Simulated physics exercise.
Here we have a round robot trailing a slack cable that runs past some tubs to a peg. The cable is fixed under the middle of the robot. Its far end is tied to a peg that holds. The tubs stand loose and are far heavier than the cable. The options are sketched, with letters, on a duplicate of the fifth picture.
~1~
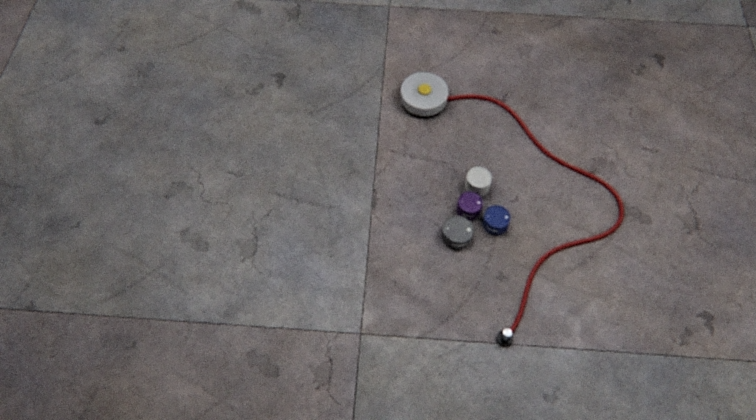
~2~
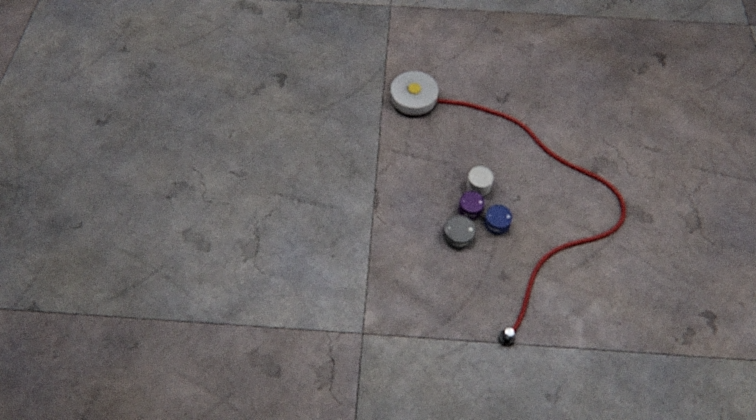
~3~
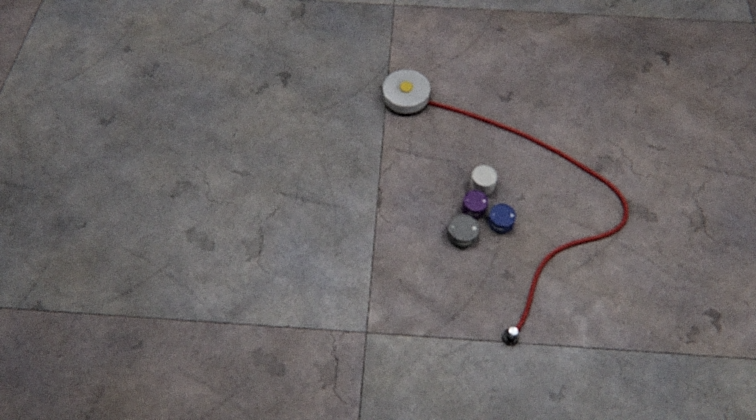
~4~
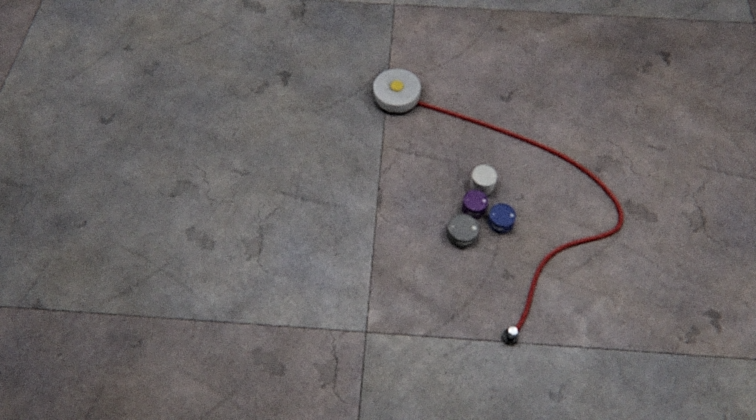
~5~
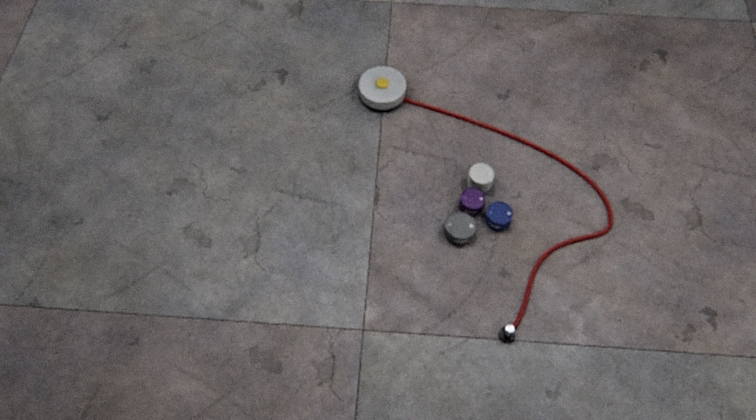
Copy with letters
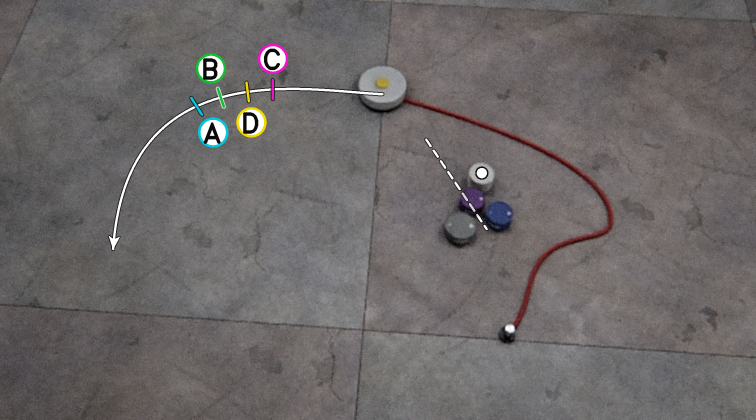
A round pale robot with a yellow centre slides slowly a short way left across the tiled floor, drawing the red cord behind it straighter, while the small peg and four white, purple, blue and grey tubs stay put.
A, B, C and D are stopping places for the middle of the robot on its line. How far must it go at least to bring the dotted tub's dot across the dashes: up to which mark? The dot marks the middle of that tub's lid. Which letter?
At A, and not before.
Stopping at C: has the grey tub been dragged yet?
By then, no.
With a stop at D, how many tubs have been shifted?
The count is none.
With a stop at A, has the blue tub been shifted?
Yes.
On the marked copy, A at (197, 106); B at (221, 97); C at (273, 89); D at (248, 92); the dashed line at (455, 183); the route from (383, 94) via (198, 105) to (113, 249); the white dot at (482, 173).
Taking A. A third of the way, robot (317, 84); white tub (481, 178).
Two thirds of the way, robot (250, 86); white tub (481, 178).
When it is over, robot (195, 101); purple tub (468, 206); white tub (446, 195); blue tub (485, 224); the dot on the white tub is over the dashed line.
As for the rest, B leaves the dotted tub short, at (467, 183); C leaves the dotted tub short, at (481, 178); D leaves the dotted tub short, at (481, 178).
